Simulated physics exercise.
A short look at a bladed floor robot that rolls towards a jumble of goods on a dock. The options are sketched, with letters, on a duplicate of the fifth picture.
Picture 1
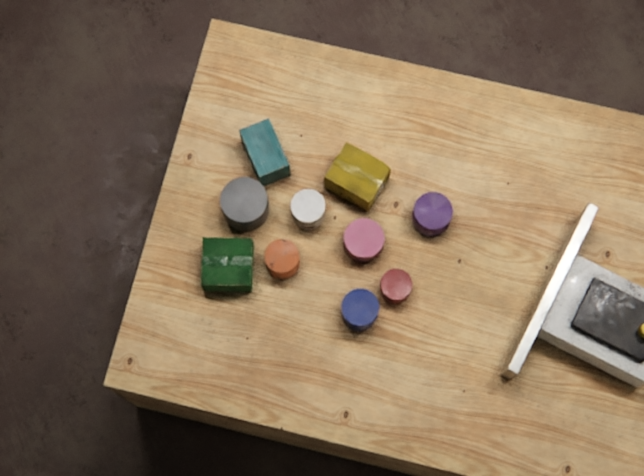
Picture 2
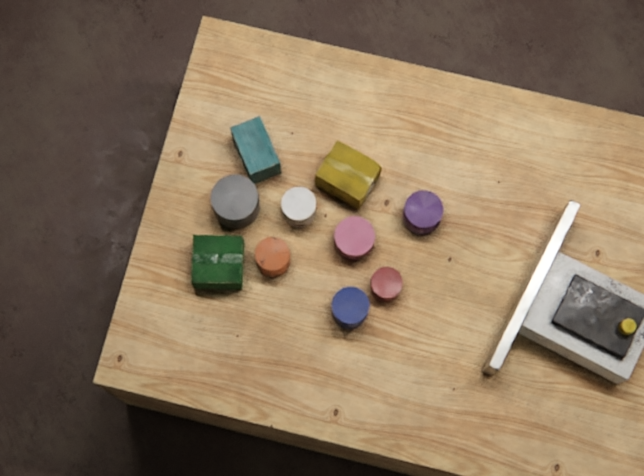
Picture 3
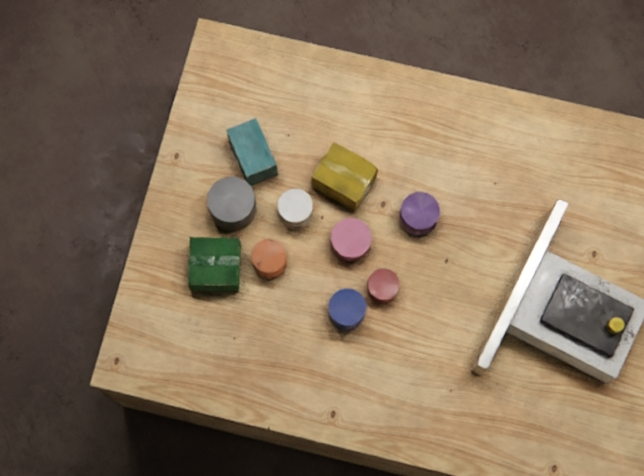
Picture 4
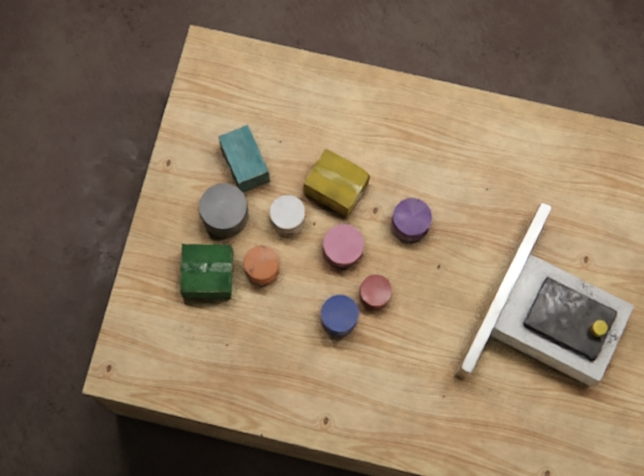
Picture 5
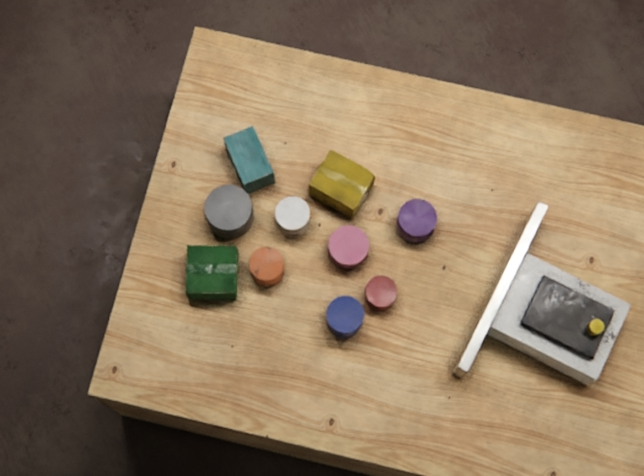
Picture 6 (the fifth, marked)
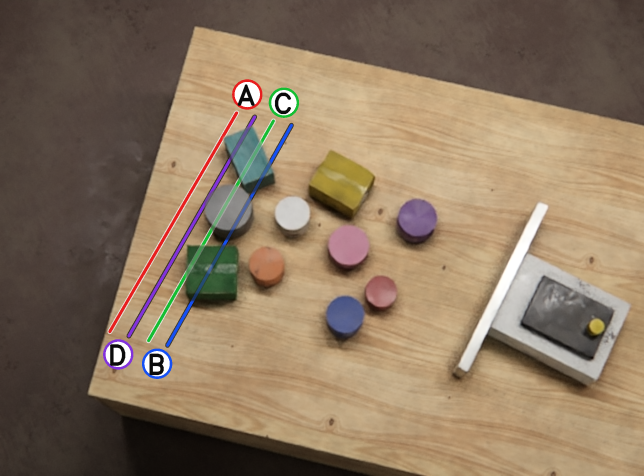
A grey robot with a long pale blade crept a short way left across a wooden surface towards a loose cluster of colourful blocks and round containers, which stayed put with a gap still between them.
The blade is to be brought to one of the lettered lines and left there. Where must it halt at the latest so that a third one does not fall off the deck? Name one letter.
It can go as far as D.
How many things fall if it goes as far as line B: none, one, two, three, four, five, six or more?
In all, none.
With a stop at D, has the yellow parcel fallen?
No.
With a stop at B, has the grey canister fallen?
No.
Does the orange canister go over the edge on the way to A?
Yes.
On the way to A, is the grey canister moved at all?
Yes.
On the marked copy, A at (175, 219); B at (231, 232); C at (213, 228); D at (193, 223).
With D. Early on, robot (449, 288); blue pail (338, 315); purple canister (391, 210).
Further on, robot (336, 261); green box (187, 275); turquoise crate (233, 142).
At the end, robot (249, 241); grey canister over the edge; green box over the edge; two fallen.
As for the rest, A drops four; B is within the limit but short; C is within the limit but short.
